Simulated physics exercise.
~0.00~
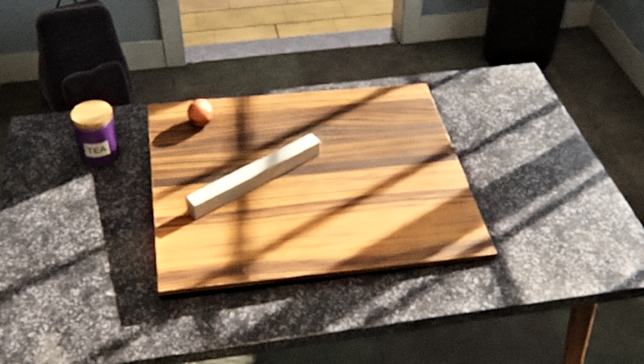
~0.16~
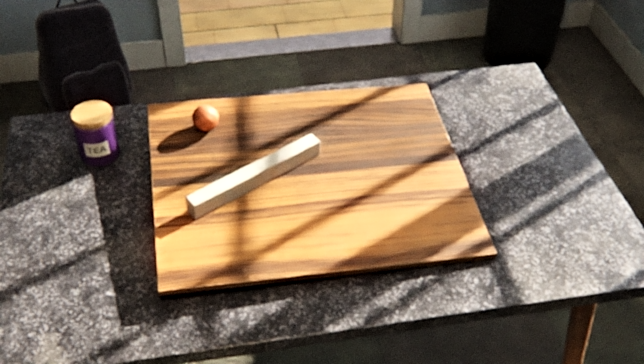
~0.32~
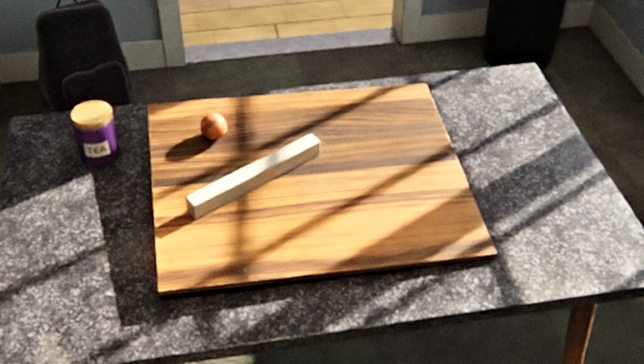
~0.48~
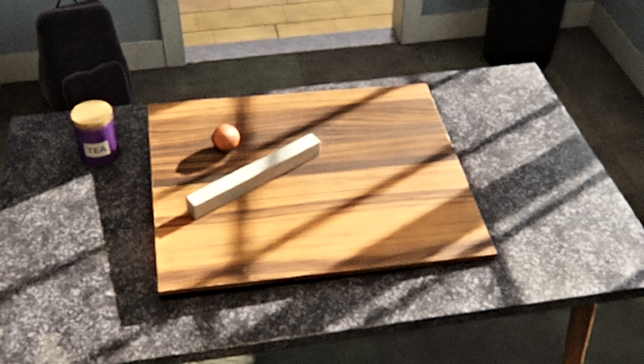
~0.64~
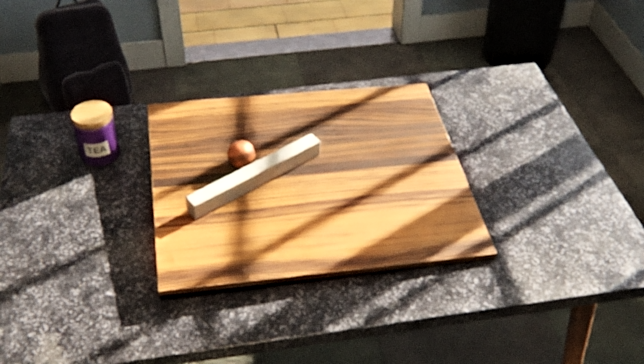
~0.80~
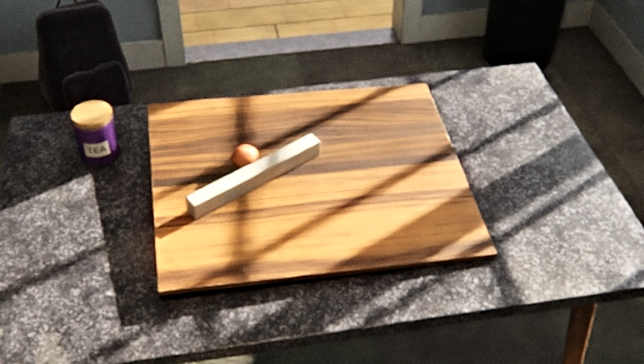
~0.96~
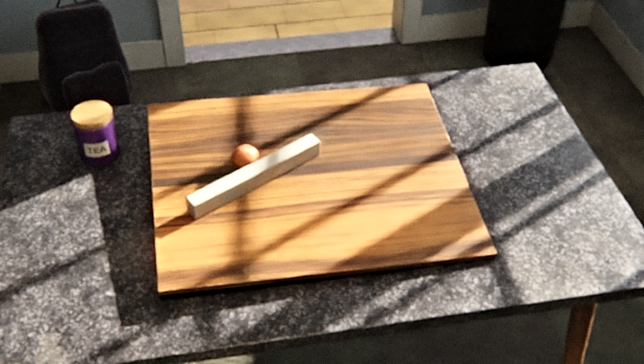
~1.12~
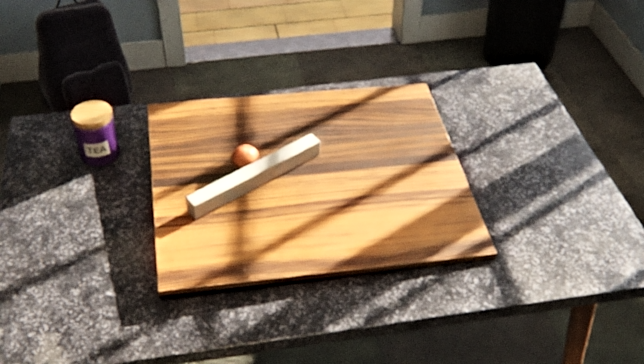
On a speckled grey table in a sunlit room, seen from above at an angle, lies a striped wooden board crossed by slanting shadows. A pale bar rests diagonally on the board, a small orange ball sits near its upper left corner, and a purple tea jar with a wooden lid stands to the left. The ball rolls slowly right and down across the wood toward the bar. It meets the bar's upper side, shifts slightly, and stops. At the end it rests against the bar, still on the board, while the jar remains in place.
